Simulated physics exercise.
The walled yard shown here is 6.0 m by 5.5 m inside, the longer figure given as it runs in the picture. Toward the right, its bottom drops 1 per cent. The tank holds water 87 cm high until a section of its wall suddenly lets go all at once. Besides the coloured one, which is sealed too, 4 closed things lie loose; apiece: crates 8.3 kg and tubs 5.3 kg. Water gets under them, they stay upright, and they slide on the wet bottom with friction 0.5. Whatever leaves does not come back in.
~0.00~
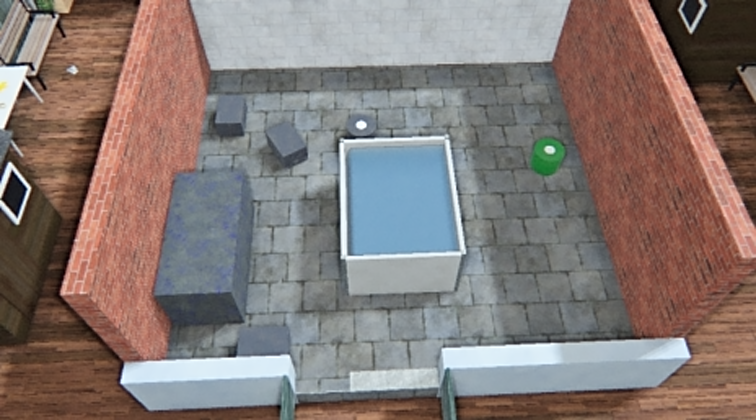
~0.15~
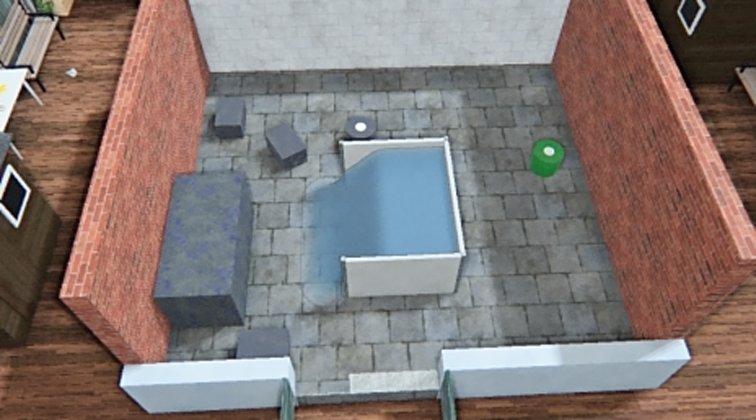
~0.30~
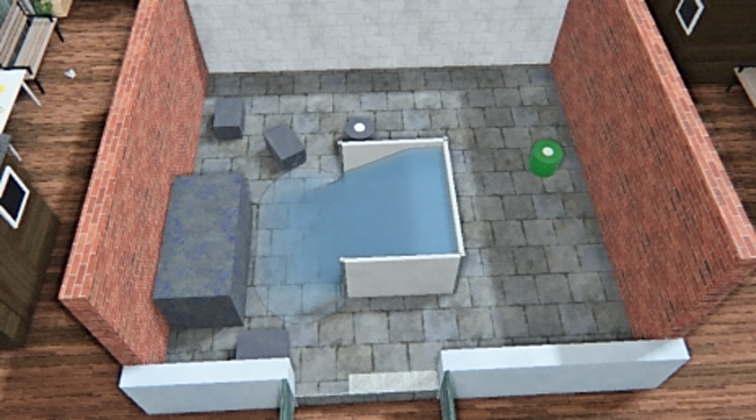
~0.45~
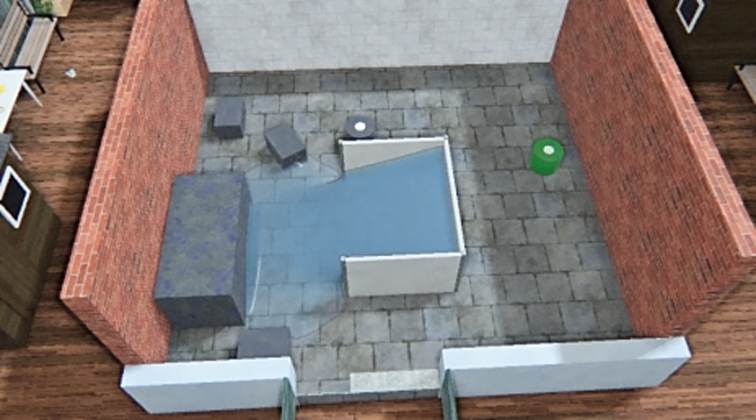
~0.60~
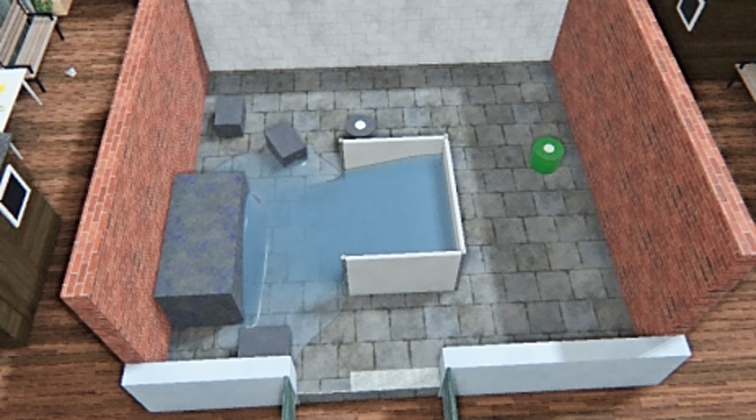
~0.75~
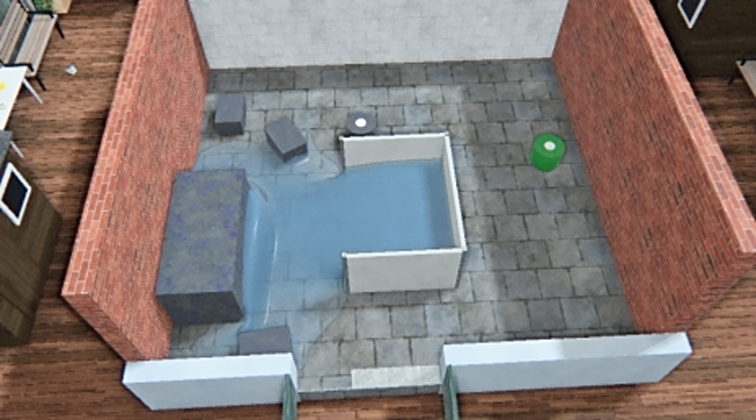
Water pouring left from an open-sided white tank, striking a large grey block and spreading across the paving around smaller blocks.
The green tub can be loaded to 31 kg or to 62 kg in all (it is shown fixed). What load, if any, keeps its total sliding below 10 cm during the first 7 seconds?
The lighter one stays in range.
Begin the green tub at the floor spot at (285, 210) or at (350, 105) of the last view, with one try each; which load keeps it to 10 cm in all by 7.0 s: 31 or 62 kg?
In that order: Both fail; the lighter suffices.
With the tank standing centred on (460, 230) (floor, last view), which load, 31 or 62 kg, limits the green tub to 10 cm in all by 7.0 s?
Then the lighter mass suffices.
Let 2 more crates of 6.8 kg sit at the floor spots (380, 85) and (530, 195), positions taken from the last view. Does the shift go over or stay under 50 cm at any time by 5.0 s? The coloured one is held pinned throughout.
Results, in sequence: Exceeded / not exceeded.
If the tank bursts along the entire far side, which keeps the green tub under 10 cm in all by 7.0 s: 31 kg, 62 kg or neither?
Then only the heavier mass suffices.
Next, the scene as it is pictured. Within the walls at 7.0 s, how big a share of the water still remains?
84 %.
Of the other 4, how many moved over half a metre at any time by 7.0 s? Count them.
By my count, 4.
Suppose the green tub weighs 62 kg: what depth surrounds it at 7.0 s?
Close to 8 cm deep.
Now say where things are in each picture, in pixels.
In the first frame, the green tub at (550, 150) rests on the ground; 2.5 m2 under water; 0 of 5 have shifted.
In the second frame, the green tub at (549, 152) rests on the ground; water covers 3.7 m2; 0 of 5 have shifted.
In the third frame, the green tub at (548, 152), on the bottom; 5.3 m2 under water; 0 of 5 have shifted.
In the fourth frame, the green tub at (548, 150) rests on the ground; water covers 6.4 m2; 0 of 5 have shifted.
In the fifth frame, the green tub at (549, 149) rests on the ground; water covers 7.3 m2; 0 of 5 have shifted.
In the sixth frame, the green tub at (549, 146) rests on the ground; water covers 8.1 m2; 1 of 5 have shifted.
After 1.4 s the green tub would be 0 cm from its start with 31 kg and 0 cm from its start with 62 kg; 0 cm of water round it then.
After 3.1 s the green tub would be 0 cm from its start with 31 kg and 0 cm from its start with 62 kg; 0 cm of water round it then.
After 4.9 s the green tub would be 0 cm from its start with 31 kg and 0 cm from its start with 62 kg; 3 cm of water round it then.
After 7.0 s the green tub would be 0 cm from its start with 31 kg and 0 cm from its start with 62 kg; 8 cm of water round it then.
